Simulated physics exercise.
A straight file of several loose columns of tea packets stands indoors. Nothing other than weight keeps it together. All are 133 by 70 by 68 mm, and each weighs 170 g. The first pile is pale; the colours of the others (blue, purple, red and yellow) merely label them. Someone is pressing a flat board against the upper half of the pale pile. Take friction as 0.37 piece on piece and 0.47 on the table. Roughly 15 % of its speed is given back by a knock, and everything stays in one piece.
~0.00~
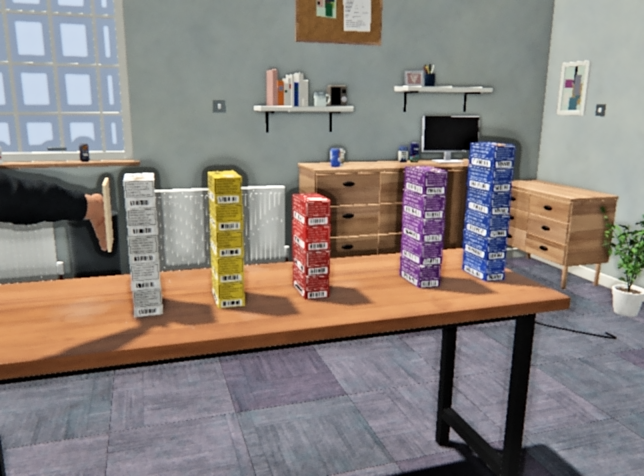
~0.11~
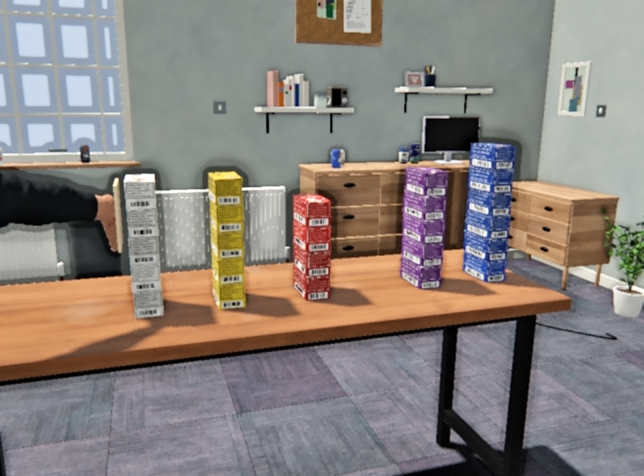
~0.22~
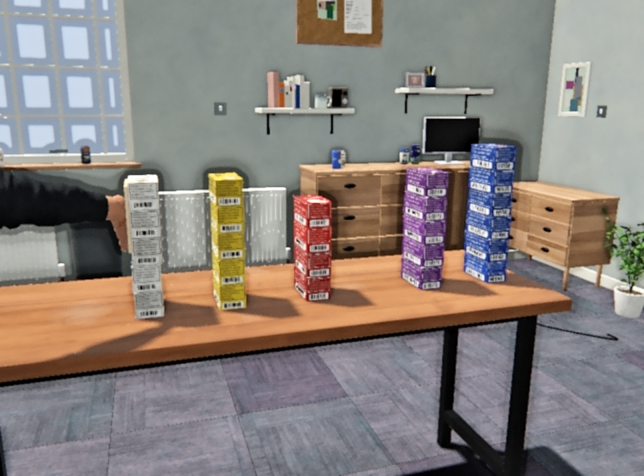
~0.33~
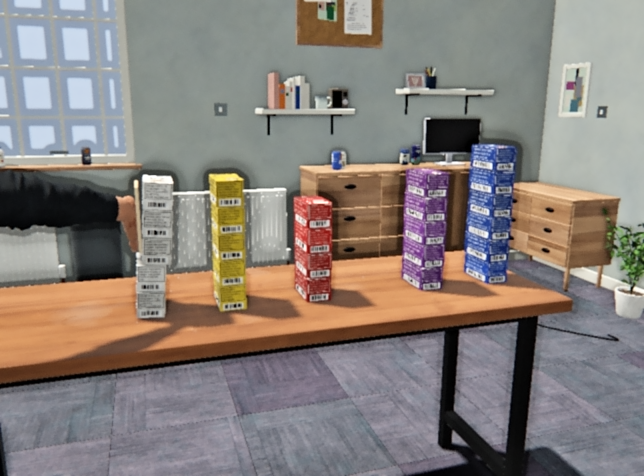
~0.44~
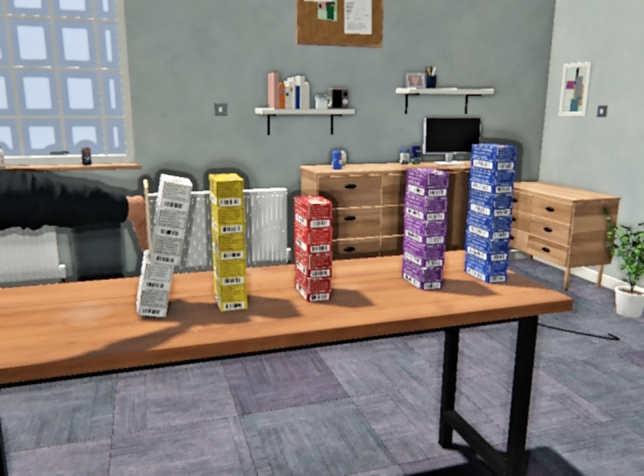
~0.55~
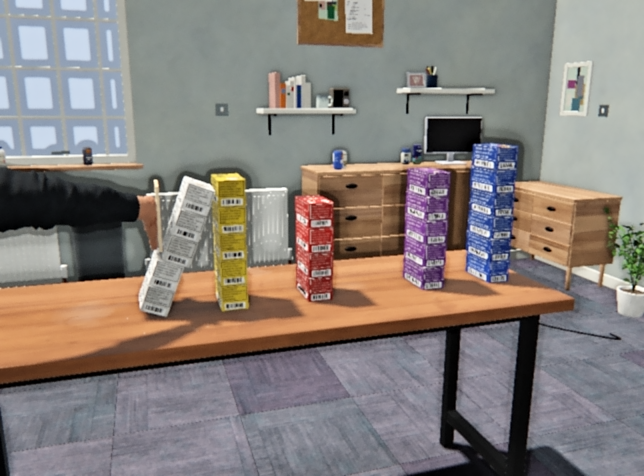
In an office, a dark-sleeved arm moved a flat board rightward against the upper part of a white stack of small boxes, tilting it toward the yellow stack while the other coloured stacks stayed still.
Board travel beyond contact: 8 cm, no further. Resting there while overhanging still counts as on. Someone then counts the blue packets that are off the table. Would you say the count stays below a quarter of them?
Yes, it stays below a quarter.
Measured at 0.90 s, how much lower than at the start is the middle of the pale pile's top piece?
Some 6 centimetres.
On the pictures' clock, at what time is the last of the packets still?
At roughly 3.0 s.
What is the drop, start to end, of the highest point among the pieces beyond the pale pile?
I'd put it at around 0 cm.
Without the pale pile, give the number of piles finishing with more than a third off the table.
In total, 0.
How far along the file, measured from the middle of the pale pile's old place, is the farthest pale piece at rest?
36 cm.
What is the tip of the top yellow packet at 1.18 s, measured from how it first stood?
Something like 30°, give or take.
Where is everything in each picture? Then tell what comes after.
In the first frame (places mark the middle of the side facing us), board (106, 210) 40 mm short; top blue packet (481, 155); top purple packet (436, 183); the rest undisturbed.
In the second frame, board (117, 211) 18 mm short; top blue packet (482, 156).
In the third frame, board (128, 211) 4 mm in; top blue packet (482, 157).
In the fourth frame, board (138, 212) 26 mm in, top of the pale pile leaning 5°; top blue packet (483, 157); the rest undisturbed.
In the fifth frame, board (148, 211) 48 mm in, top of the pale pile leaning 12°; top blue packet (483, 157); the rest undisturbed.
In the sixth frame, board (159, 211) 7 cm in, top of the pale pile leaning 21°; top blue packet (484, 156); top yellow packet (232, 194); the rest undisturbed.
After 0.90 s, 5 of the pale pile down; none of the 6 blue packets off the table (0 of 20 in all colours); top blue packet unmoved; top yellow packet leaning 24°, 23 mm lower.
After 1.18 s, 5 of the pale pile down; none of the 6 blue packets off the table (0 of 20 in all colours); top blue packet unmoved; top yellow packet leaning 33°, 8 cm lower.
At rest (3.2 s), 5 of the pale pile down; none of the 6 blue packets off the table (0 of 20 in all colours); top blue packet unmoved; top red packet leaning 66°, 14 cm lower. That is 0 per cent. As the last picture would show them, middles, top blue packet near (494, 156), top red packet near (410, 251).
